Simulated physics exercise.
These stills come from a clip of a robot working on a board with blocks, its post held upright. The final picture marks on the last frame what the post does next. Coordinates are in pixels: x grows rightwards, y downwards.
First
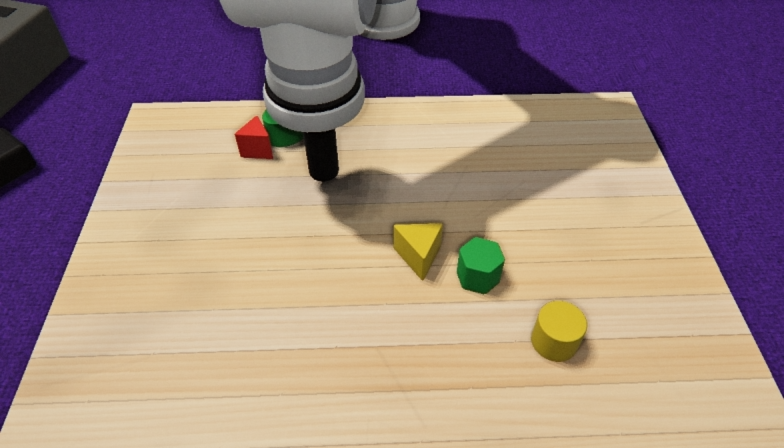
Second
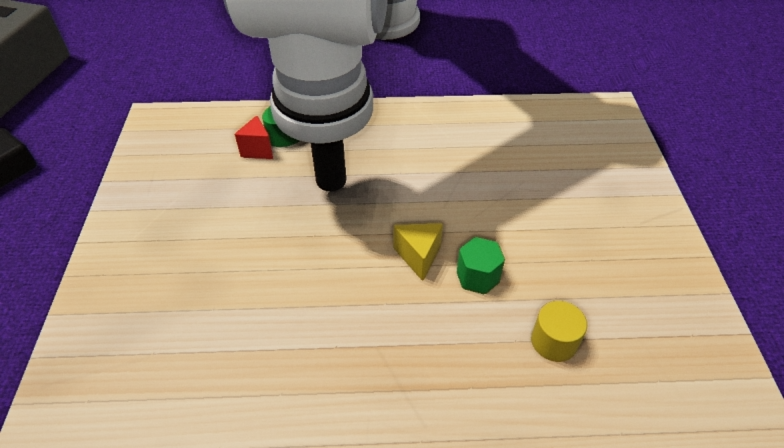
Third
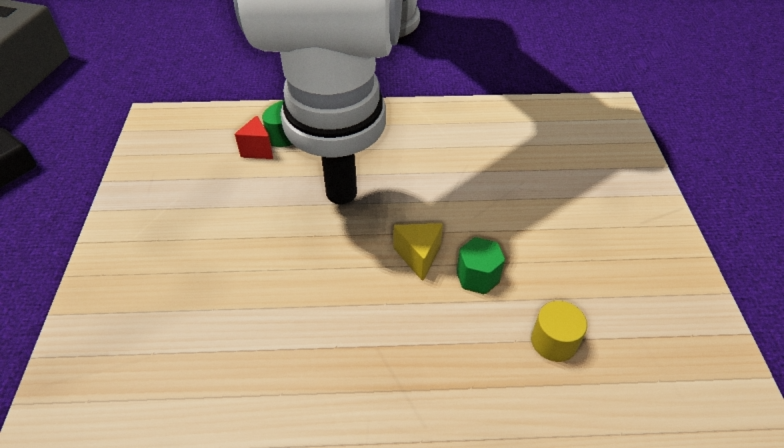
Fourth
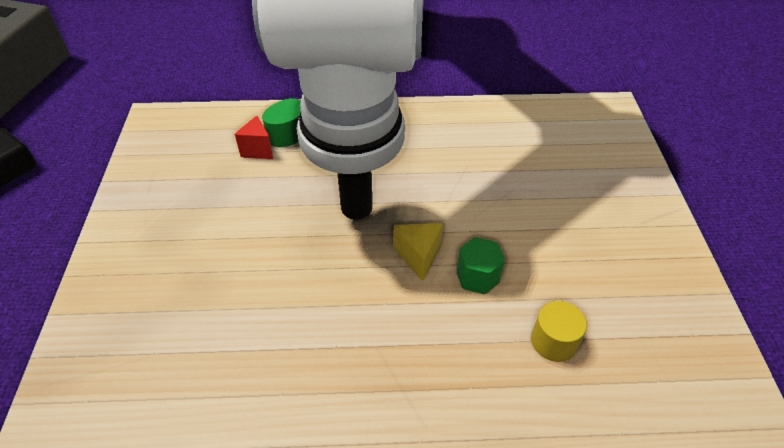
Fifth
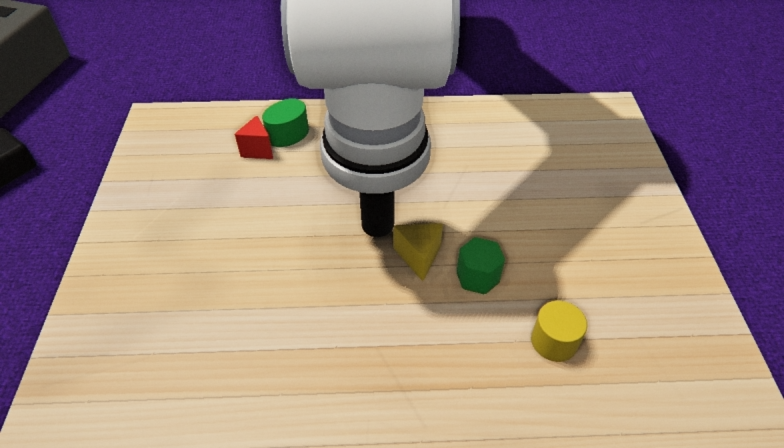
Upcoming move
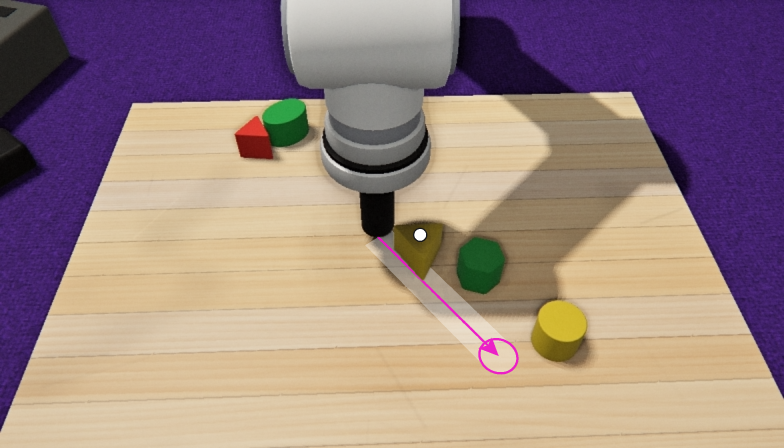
On a wooden board, a robot arm moves its black post rightward and nearer, beside a yellow triangle.
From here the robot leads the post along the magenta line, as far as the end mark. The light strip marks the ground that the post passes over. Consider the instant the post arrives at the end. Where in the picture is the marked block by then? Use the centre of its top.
Around (498, 286).
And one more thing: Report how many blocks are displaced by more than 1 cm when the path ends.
The number will come to 2.
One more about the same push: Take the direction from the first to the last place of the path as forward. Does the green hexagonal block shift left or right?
The shift is to the left of that direction.
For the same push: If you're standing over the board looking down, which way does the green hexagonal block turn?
Counter-clockwise, from overhead.
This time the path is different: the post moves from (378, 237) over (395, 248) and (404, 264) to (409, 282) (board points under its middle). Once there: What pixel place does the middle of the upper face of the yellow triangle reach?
Near (452, 258).
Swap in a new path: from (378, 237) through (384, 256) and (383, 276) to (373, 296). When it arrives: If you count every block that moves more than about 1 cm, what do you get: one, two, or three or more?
That makes 1 block.
The drawn path runs from (378, 237) to (498, 356); the dot is on the yellow triangle.
What follows on the original path. One third of the way, post (415, 262); yellow triangle (459, 253), turned 45° anticlockwise; green hexagonal block (499, 254).
Two thirds of the way, post (456, 302); yellow triangle (488, 277), turned 100° anticlockwise; green hexagonal block (514, 250), turned 50° anticlockwise.
At the end, post (501, 346); yellow triangle (498, 286), turned 125° anticlockwise; green hexagonal block (514, 250), turned 55° anticlockwise; yellow disc not moved.
